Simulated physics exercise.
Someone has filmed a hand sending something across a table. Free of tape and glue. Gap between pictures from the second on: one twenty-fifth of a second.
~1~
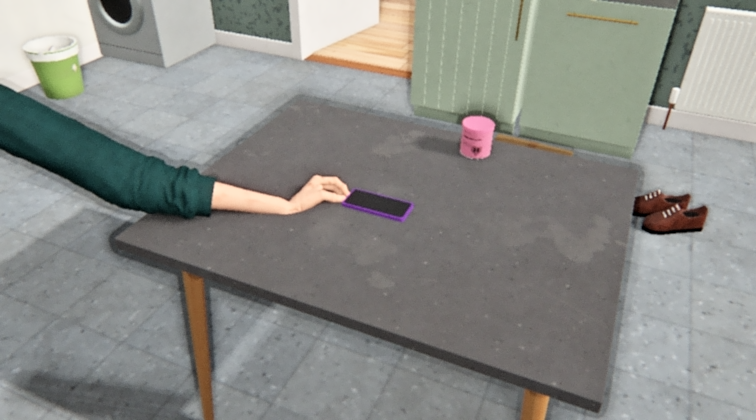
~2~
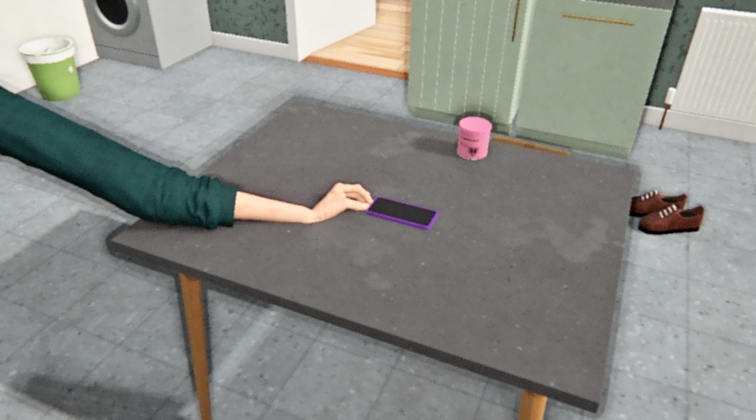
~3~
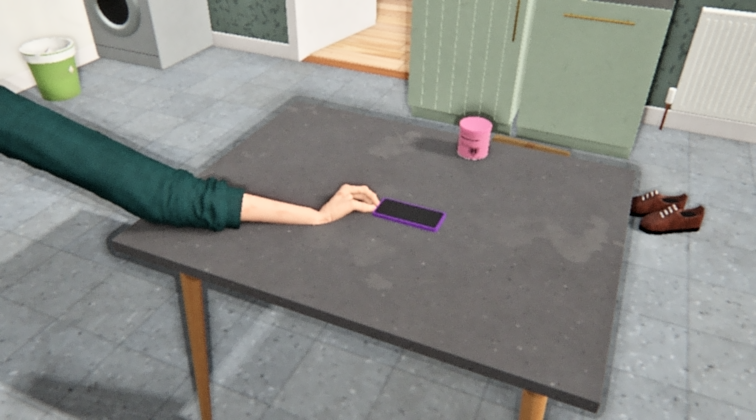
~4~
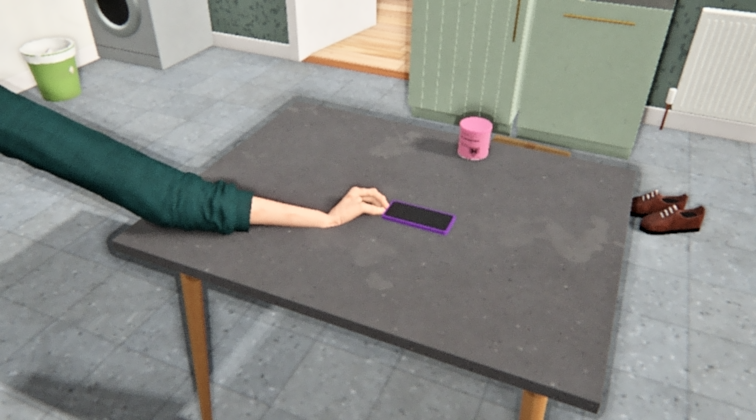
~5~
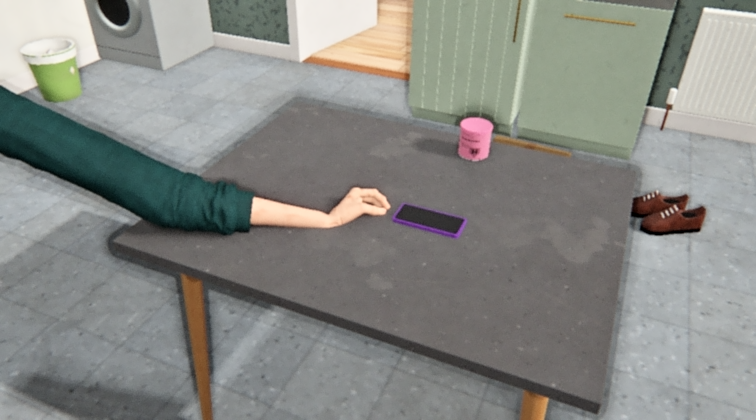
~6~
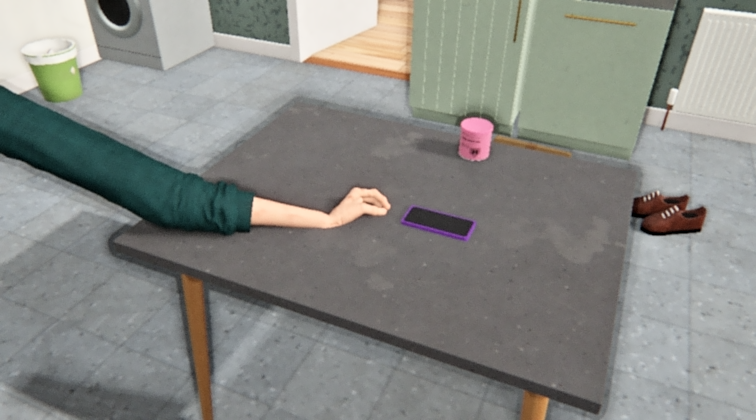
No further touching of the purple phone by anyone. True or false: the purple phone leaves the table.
False.
Then, 0.10 s on from there, purple phone shifted a little near (454, 227).
Then, 0.20 s on from there, purple phone shifted about its own width near (460, 228).
In the end, moved from the start, purple phone. At the end, from the last picture's camera, purple phone near (460, 228).
